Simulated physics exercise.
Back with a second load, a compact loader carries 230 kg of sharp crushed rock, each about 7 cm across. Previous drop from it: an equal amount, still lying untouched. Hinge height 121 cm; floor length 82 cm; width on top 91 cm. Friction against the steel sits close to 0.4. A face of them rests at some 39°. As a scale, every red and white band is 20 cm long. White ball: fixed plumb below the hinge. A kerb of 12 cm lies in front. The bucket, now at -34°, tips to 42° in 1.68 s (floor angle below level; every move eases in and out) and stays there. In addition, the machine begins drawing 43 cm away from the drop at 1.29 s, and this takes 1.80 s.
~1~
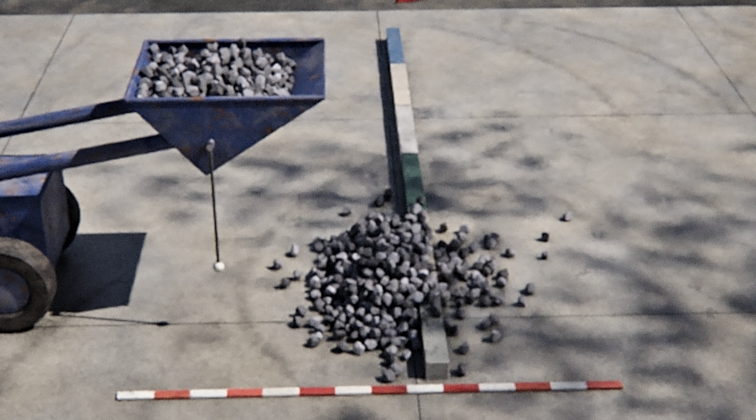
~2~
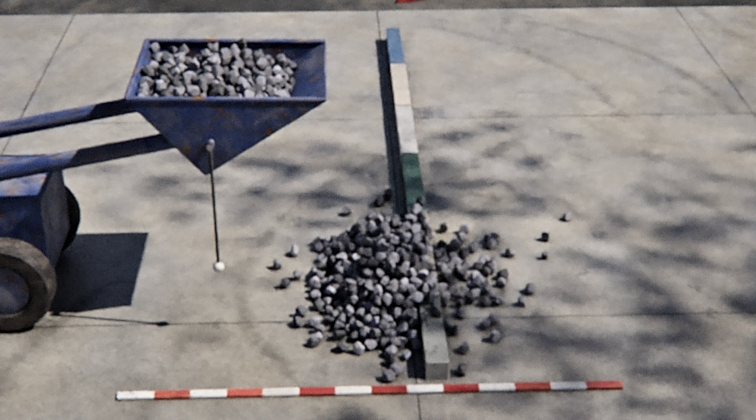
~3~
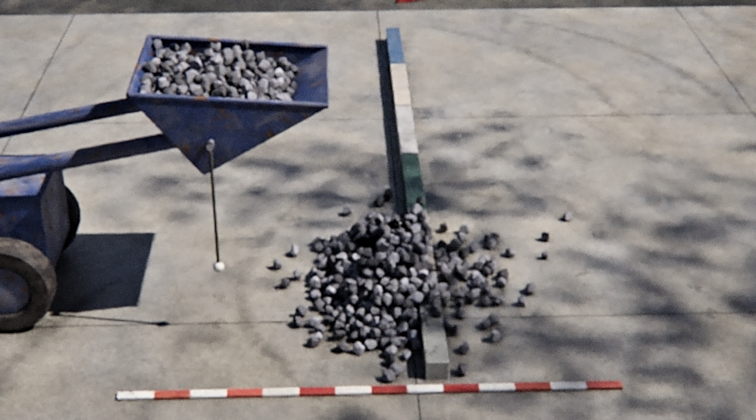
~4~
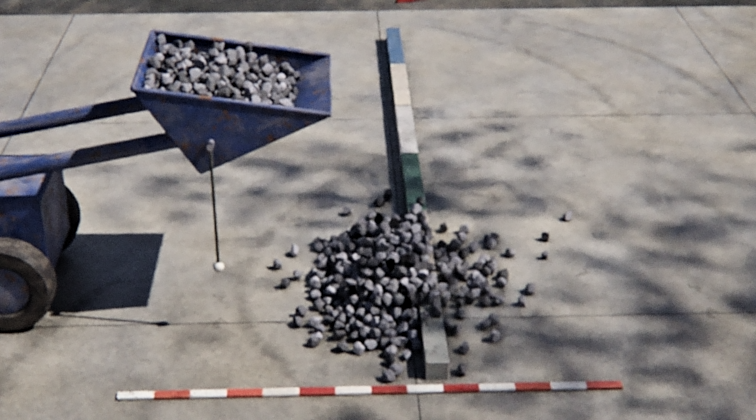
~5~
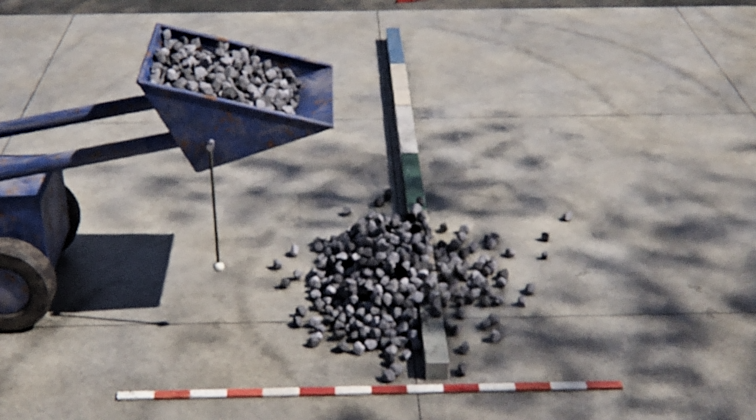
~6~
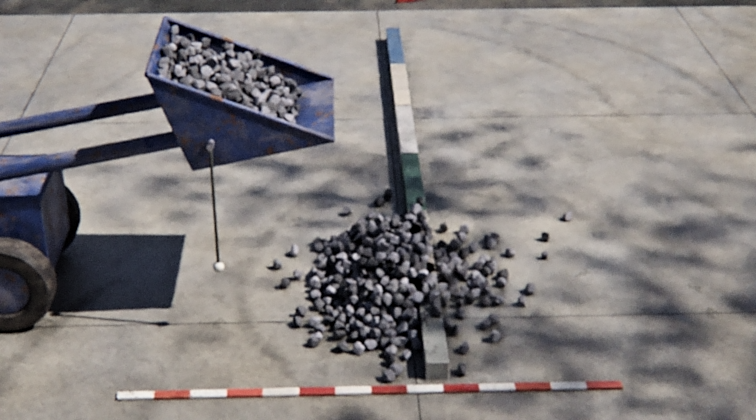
A blue metal bucket of grey stones tilts slowly at the left, its back edge rising and its front lip dipping slightly, seen from above on sunlit, shadow-mottled concrete. Its arms reach from a wheeled blue machine, a white ball hangs below, and grey stones lie heaped over a multicoloured kerb behind a red-and-white banded strip. The stones shift slightly with the bucket, while the heap and view stay still.
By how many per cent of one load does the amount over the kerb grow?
It grows by about 0 per cent of one load.
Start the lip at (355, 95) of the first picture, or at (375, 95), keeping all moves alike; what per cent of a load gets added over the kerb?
5 %, then 15 %.
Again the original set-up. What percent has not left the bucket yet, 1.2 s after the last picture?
Held: Around 30 % of the load.
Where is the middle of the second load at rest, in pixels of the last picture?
They end up centred around (321, 267).
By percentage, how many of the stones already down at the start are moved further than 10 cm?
I'd say roughly 0 per cent of them.
Then, 0.7 s after the last picture the floor is at 30°; in per cent of one load, 99 in the bucket, 89 on this side of the kerb, 12 over the kerb; the foremost stones are at (528, 256).
Then, 1.2 s after the last picture the floor is at 42°; in per cent of one load, 29 in the bucket, 159 on this side of the kerb, 12 over the kerb; the foremost stones are at (528, 256).
Then, 2.9 s after the last picture the floor is at 42°; in per cent of one load, 0 in the bucket, 188 on this side of the kerb, 12 over the kerb; the foremost stones are at (528, 256).
Then, 5.4 s after the last picture the floor is at 42°; in per cent of one load, 0 in the bucket, 188 on this side of the kerb, 12 over the kerb; the foremost stones are at (528, 256). Net gain over the kerb, 0.
